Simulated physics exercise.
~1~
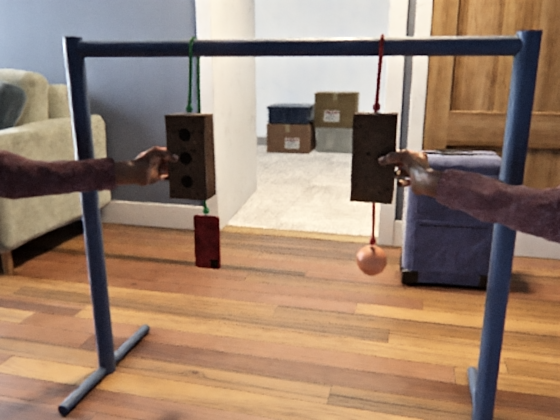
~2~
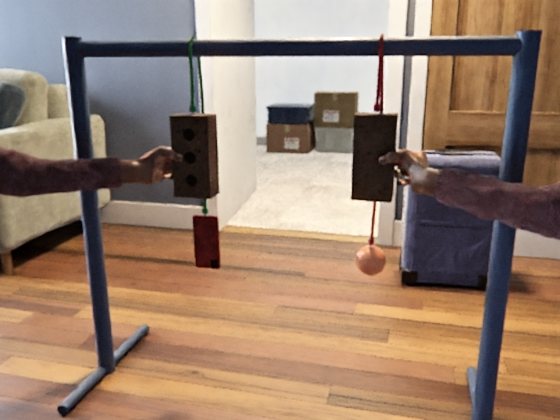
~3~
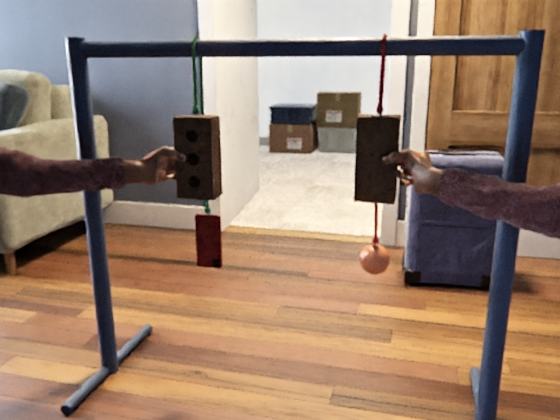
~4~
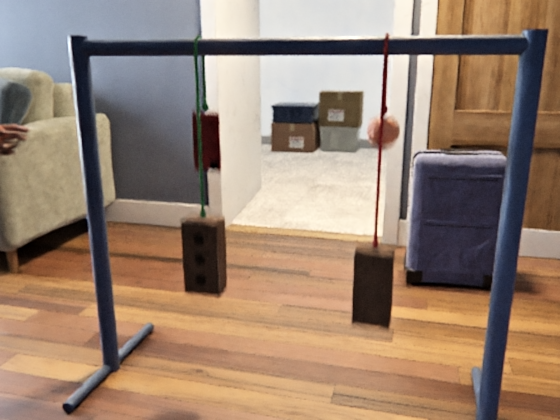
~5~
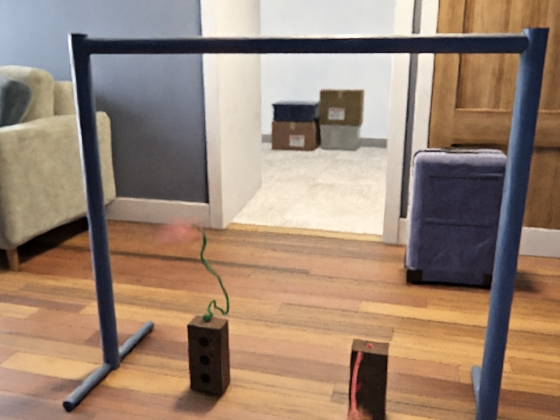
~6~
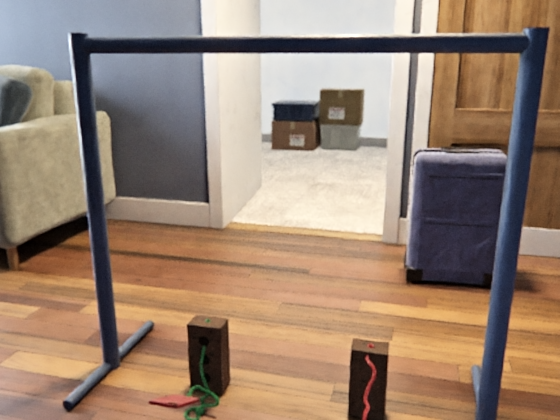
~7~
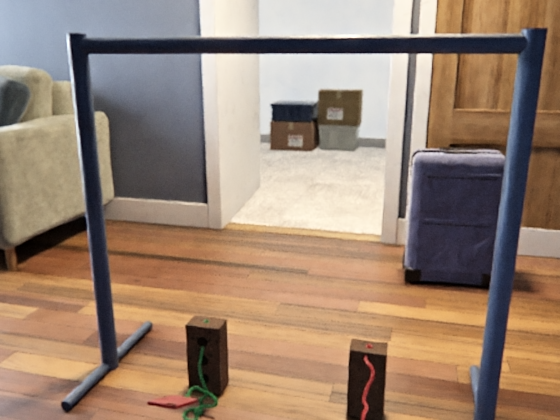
Two dark bricks hung from a blue rail on a green cord and a red cord, and when the hands let go, both dropped, pulling the small red object and the ball upward, and ended standing on the floor with their cords off the rail.
